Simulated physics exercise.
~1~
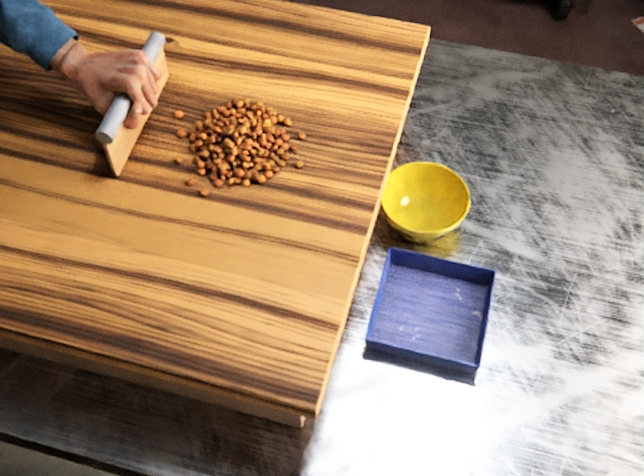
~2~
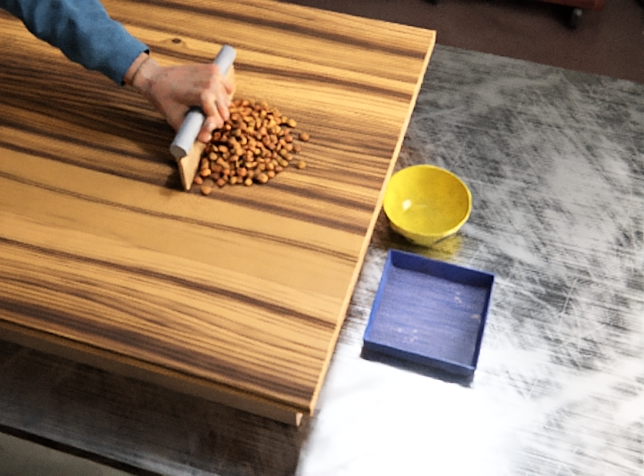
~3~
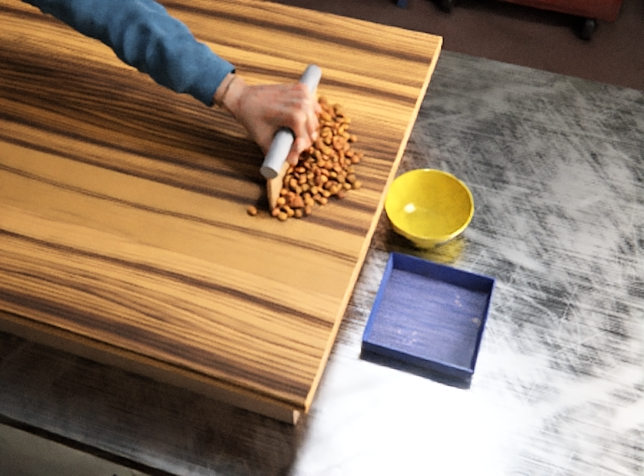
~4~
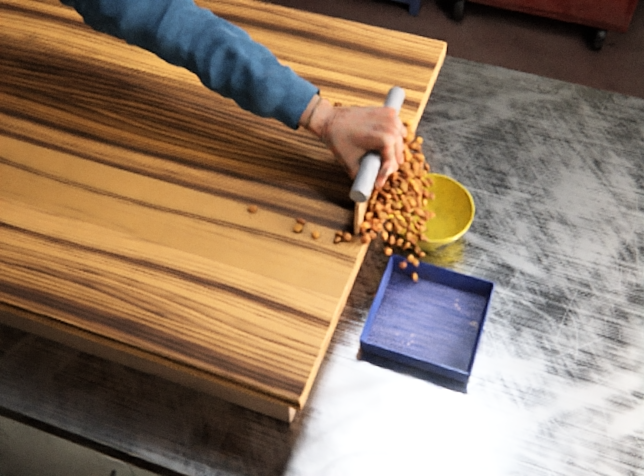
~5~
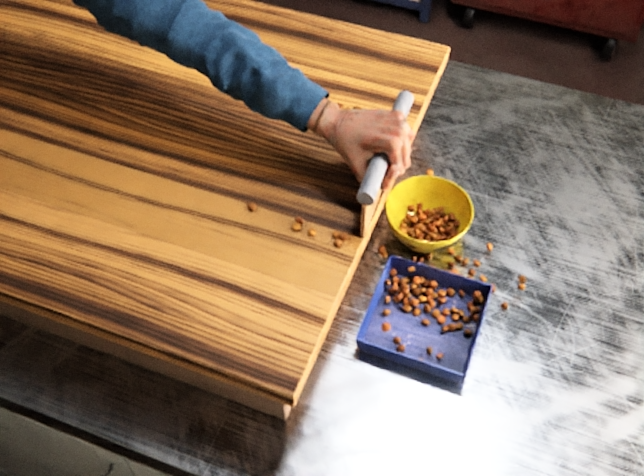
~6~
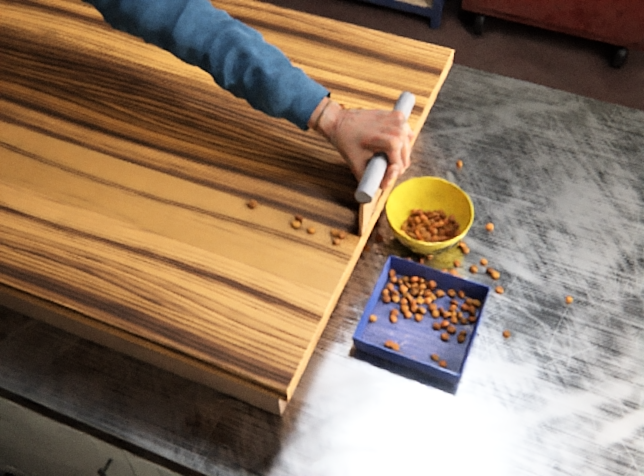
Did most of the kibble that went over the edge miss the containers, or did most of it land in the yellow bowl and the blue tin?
Most of it landed in the yellow bowl and the blue tin, each of which caught a good share. Only a small part missed and ended up scattered around them.
